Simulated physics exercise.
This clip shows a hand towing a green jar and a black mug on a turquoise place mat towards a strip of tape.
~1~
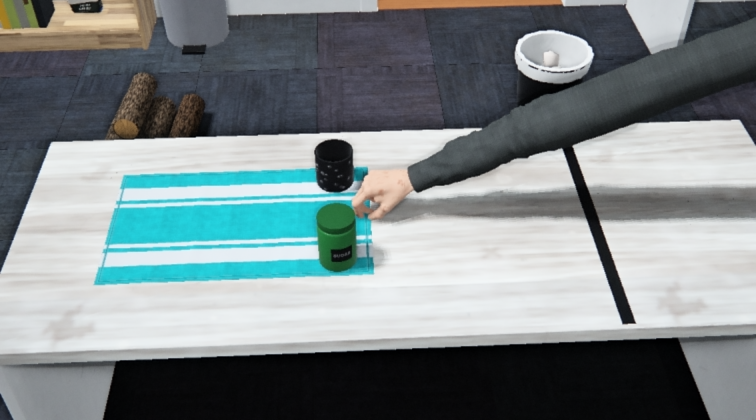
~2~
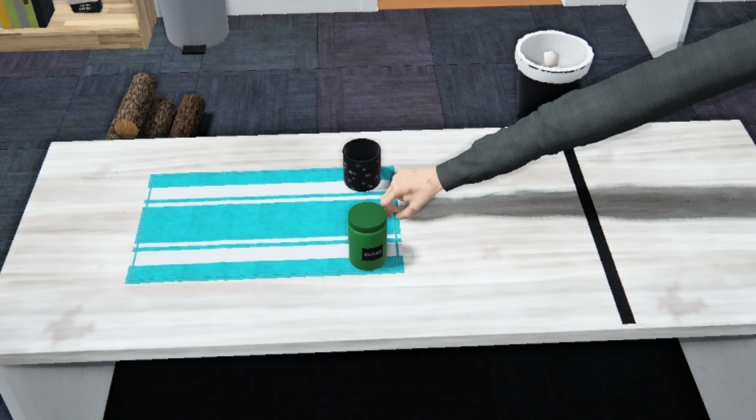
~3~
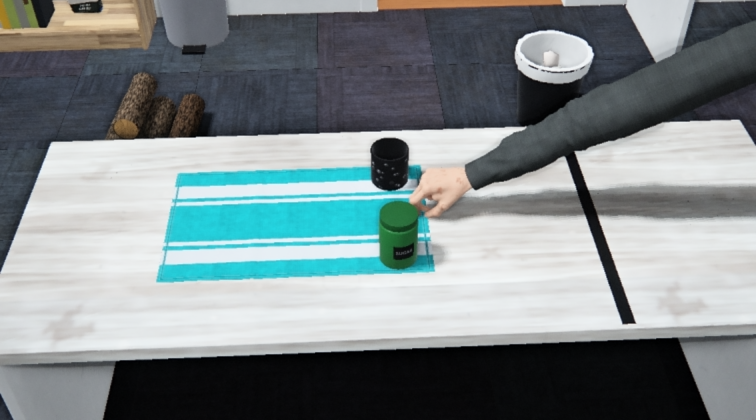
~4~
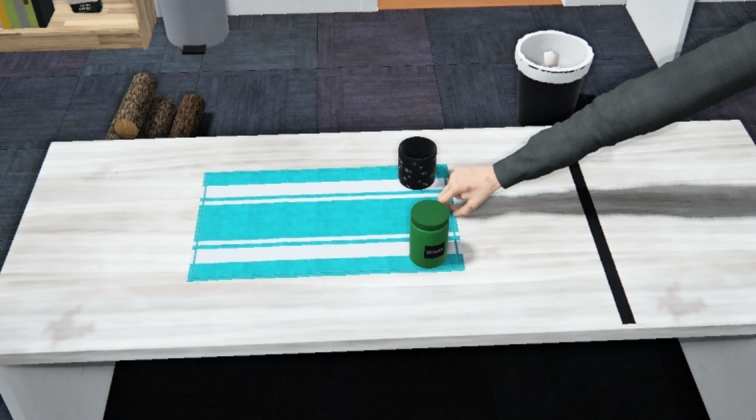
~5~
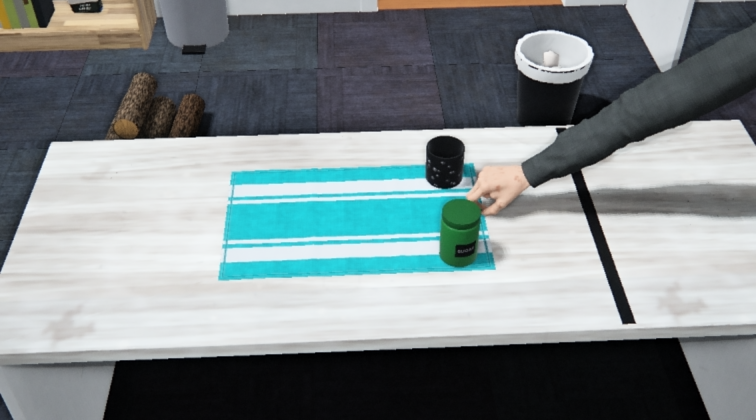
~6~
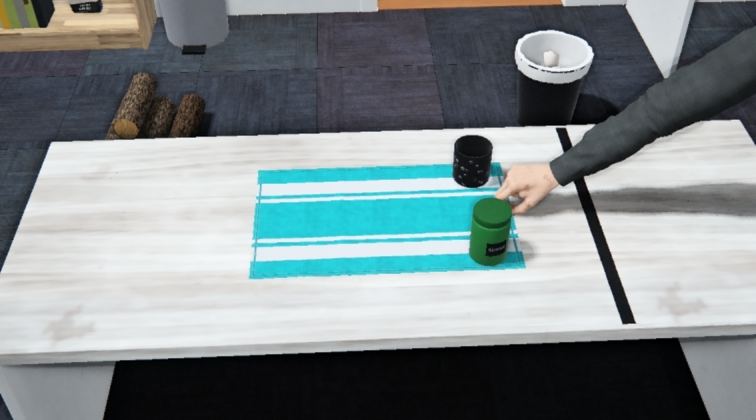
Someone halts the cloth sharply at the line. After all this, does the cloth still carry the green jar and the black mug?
It turns out the green jar is no longer on it, the black mug is no longer on it.
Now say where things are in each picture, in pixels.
In the first frame, place mat end (374, 275); green jar (336, 216); black mug (334, 150); tape (623, 304).
In the second frame, place mat end (404, 273), far hem (125, 284); black mug (362, 149).
In the third frame, place mat end (435, 272); green jar (399, 213).
In the fourth frame, place mat end (465, 271), far hem (187, 282); black mug (418, 148).
In the fifth frame, place mat end (496, 270); green jar (461, 211).
In the sixth frame, place mat end (526, 269), far hem (249, 279); green jar (493, 210); black mug (474, 146); tape (623, 304).
Then, 0.10 s past the final frame, hem short of the tape; green jar on the cloth near (551, 230); black mug on the cloth near (527, 160).
Then, 0.21 s past the final frame, hem at the tape; green jar ahead of the hem near (610, 228); black mug ahead of the hem near (580, 158).
When it is over, hem at the tape; green jar knocked over near (658, 235); black mug ahead of the hem near (615, 158). The green jar slides clear of the cloth and the black mug leaves the cloth.
